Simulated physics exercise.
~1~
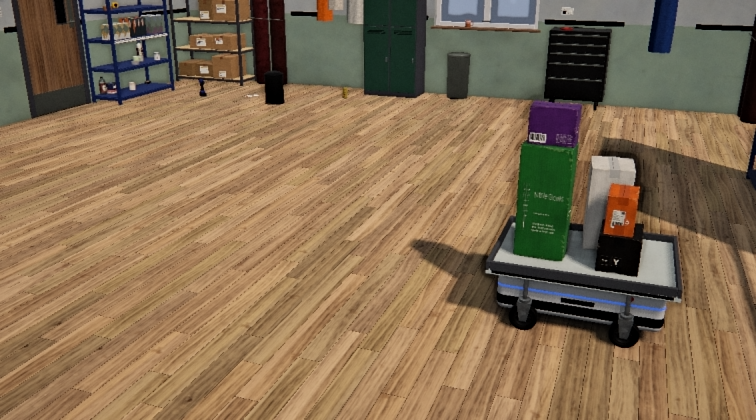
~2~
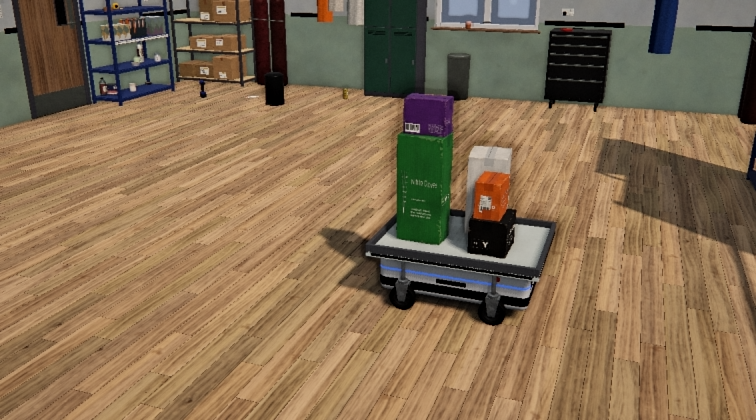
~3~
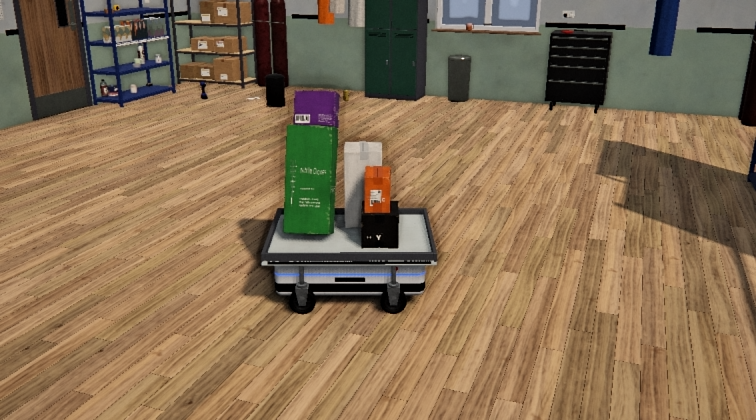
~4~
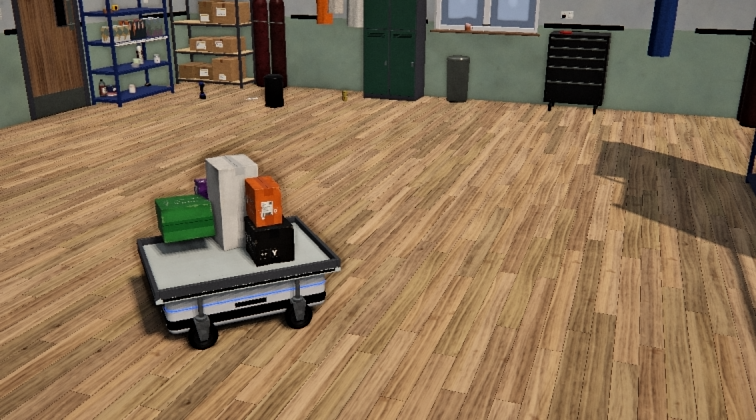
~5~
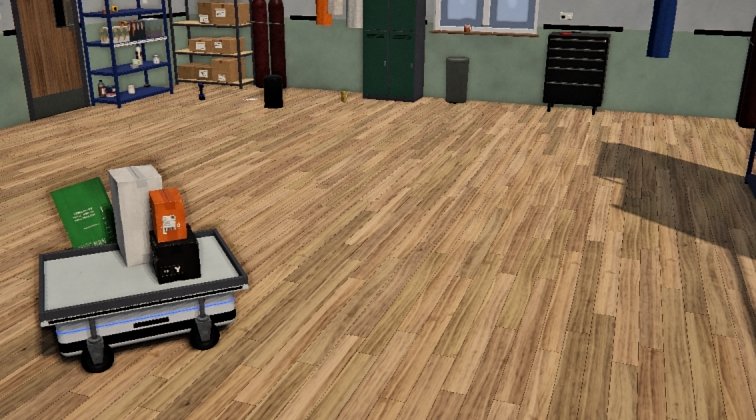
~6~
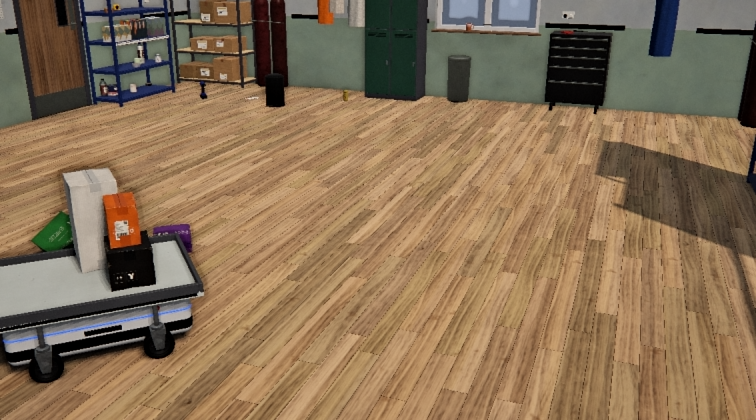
The clip shows a low cart carrying five boxes leftward across a wooden floor and turning as the tall green box tips over, the green box and purple parcel falling off while the white box, orange parcel and black box remain aboard at the left edge.
